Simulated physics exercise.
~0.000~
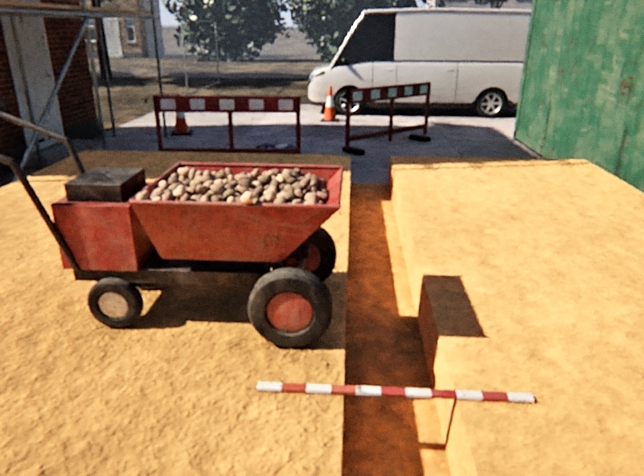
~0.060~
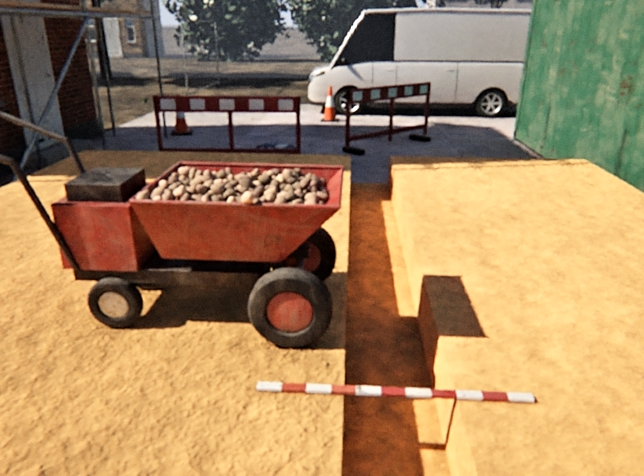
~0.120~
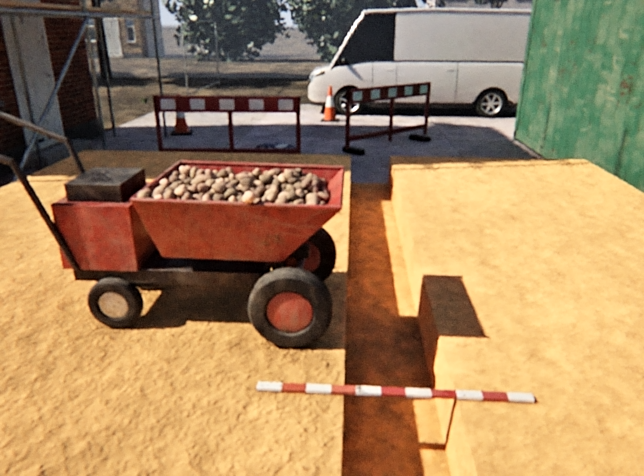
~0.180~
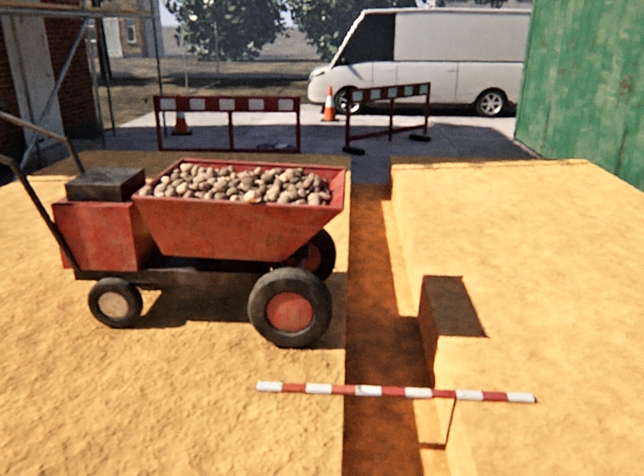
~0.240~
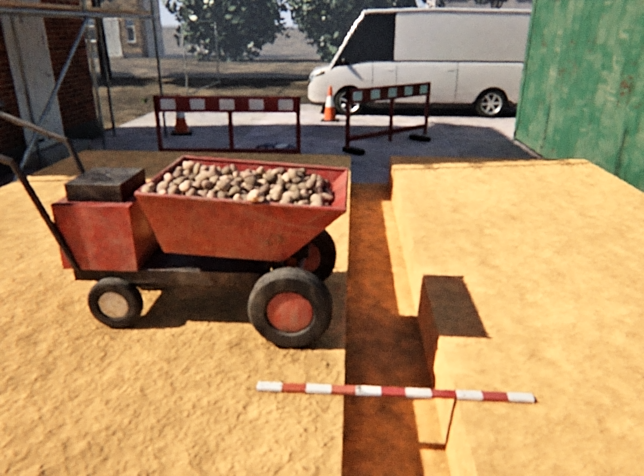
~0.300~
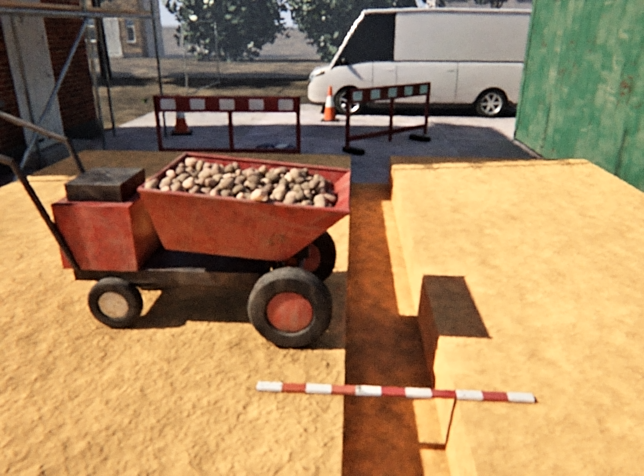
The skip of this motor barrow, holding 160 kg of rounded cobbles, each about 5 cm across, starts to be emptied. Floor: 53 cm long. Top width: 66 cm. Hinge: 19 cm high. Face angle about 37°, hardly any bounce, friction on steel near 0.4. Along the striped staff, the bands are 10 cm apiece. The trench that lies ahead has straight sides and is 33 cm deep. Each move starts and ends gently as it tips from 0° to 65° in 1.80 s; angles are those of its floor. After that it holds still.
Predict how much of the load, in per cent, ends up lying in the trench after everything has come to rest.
Roughly 55 per cent of it.
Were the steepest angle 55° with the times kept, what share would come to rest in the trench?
Roughly 50% would end there.
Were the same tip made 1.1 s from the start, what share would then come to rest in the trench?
Roughly 50% would finish there.
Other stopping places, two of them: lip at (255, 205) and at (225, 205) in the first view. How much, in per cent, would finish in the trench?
The first start gives about 100 per cent, the second about 85.
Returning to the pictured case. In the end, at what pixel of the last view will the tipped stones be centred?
Middle at around (426, 345), I'd say.
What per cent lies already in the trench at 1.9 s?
Around 20 per cent of it.
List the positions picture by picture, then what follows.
In the first frame, the skip is at 0°, its lip at (339, 208); the top of the load is at (258, 179).
In the second frame, the skip is at 0°, its lip at (340, 208); the top of the load is at (258, 179); the stones move at 0.1 m/s on average.
In the third frame, the skip is at 1°, its lip at (341, 208); the top of the load is at (239, 179); the stones move at 0.1 m/s on average.
In the fourth frame, the skip is at 2°, its lip at (343, 209); the top of the load is at (228, 176); the stones move at 0.2 m/s on average.
In the fifth frame, the skip is at 3°, its lip at (346, 211); the top of the load is at (211, 173); the stones move at 0.2 m/s on average.
In the sixth frame, the skip is at 5°, its lip at (349, 212); the top of the load is at (198, 169); the stones move at 0.3 m/s on average.
After 1.4 s the floor is at 55°; 99 % in the skip, 1 % in the trench; the foremost stones are at (421, 269).
After 1.9 s the floor is at 65°; 49 % in the skip, 20 % in the trench, 31 % past the trench; the foremost stones are at (530, 319).
After 2.2 s the floor is at 65°; 24 % in the skip, 30 % in the trench, 46 % past the trench; the foremost stones are at (606, 329).
After 4.2 s the floor is at 65°; 0 % in the skip, 55 % in the trench, 45 % past the trench; the foremost stones are past the picture's edge.
